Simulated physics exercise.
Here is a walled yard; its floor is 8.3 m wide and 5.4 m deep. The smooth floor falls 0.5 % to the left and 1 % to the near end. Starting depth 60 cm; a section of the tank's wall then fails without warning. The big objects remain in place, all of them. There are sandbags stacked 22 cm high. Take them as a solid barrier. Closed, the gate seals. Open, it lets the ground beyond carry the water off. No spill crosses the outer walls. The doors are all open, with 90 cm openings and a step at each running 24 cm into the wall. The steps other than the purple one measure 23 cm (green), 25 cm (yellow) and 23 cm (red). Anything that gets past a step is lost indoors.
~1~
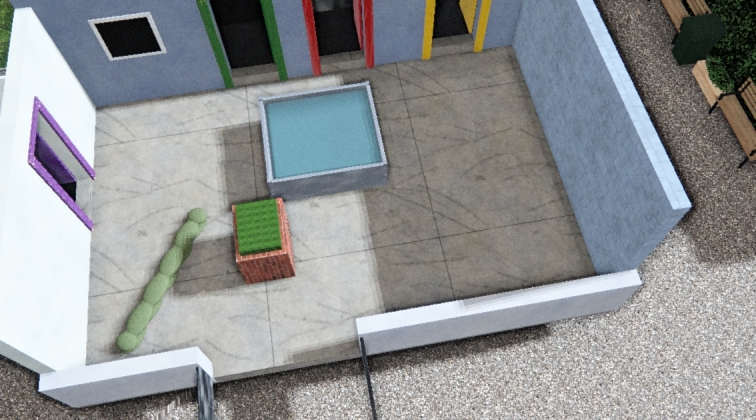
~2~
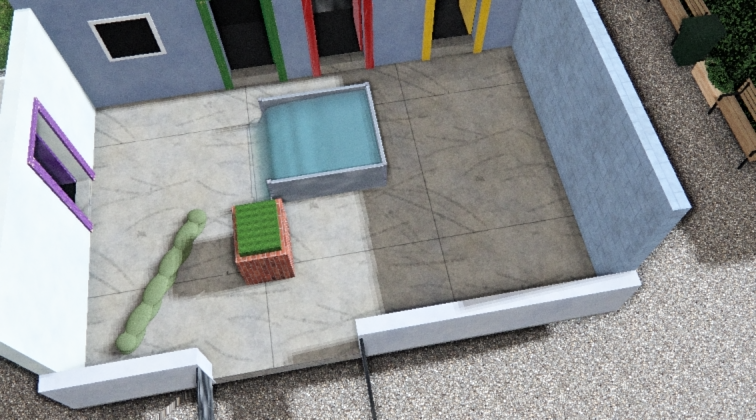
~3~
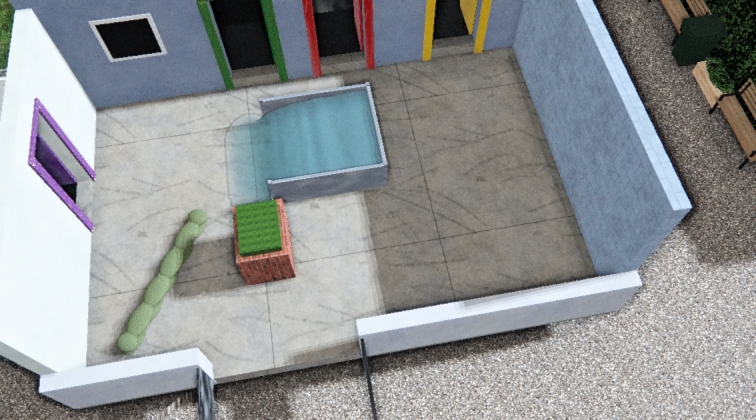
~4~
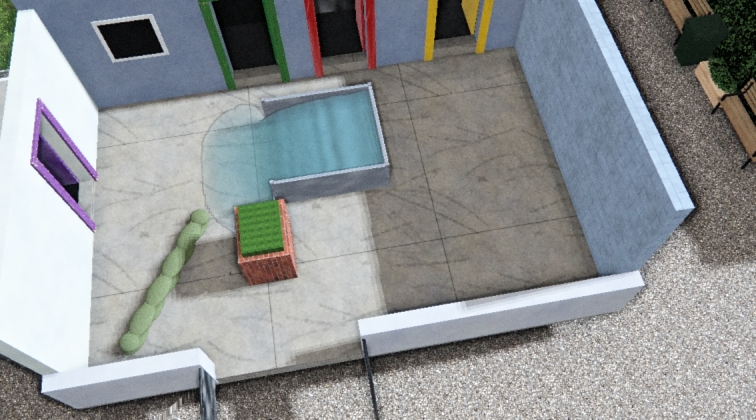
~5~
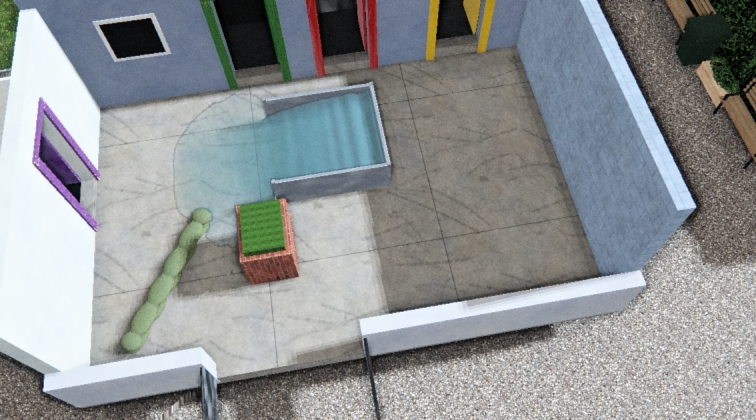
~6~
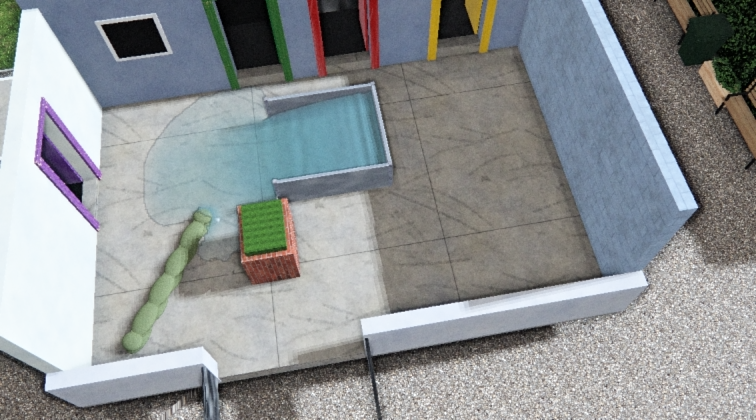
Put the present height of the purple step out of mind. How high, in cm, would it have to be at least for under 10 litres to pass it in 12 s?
At least about 30 cm.
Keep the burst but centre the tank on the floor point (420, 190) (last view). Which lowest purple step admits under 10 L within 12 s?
Some 17 cm.
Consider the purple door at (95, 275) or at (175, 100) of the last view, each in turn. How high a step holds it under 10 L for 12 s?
Around 17 and 16 cm respectively.
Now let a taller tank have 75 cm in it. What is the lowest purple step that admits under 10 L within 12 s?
Roughly 37 centimetres would do it.
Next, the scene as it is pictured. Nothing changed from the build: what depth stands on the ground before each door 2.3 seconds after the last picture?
Green door 1 cm, yellow door 0 cm, purple door 25 cm, red door 0 cm.
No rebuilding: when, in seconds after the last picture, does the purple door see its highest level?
At about 1.6 s.
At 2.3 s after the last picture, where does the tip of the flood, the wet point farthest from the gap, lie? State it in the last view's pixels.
Pixel: About (92, 384).
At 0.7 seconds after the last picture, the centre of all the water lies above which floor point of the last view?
My guess is close to (266, 164).
Then, 0.7 s after the last picture water covers 25 % of the floor, deepest (28 cm) near (212, 211); 21 cm at the purple door, 27 litres in over its 11 cm step.
Then, 2.3 s after the last picture water covers 35 % of the floor, deepest (28 cm) near (99, 194); 25 cm at the purple door, 216 litres in over its 11 cm step.
Then, 11.3 s after the last picture water covers 75 % of the floor, deepest (8 cm) near (92, 384); 7 cm at the purple door, 279 litres in over its 11 cm step.
At the purple door as built, the water peaked near 31 cm, 1.5 s after the last picture.
Run again over the same 12 s with other heights there, 44 litres in over 24 cm, 2 litres over 32.5 cm. The limit of 10 litres is kept from about 30 cm up.
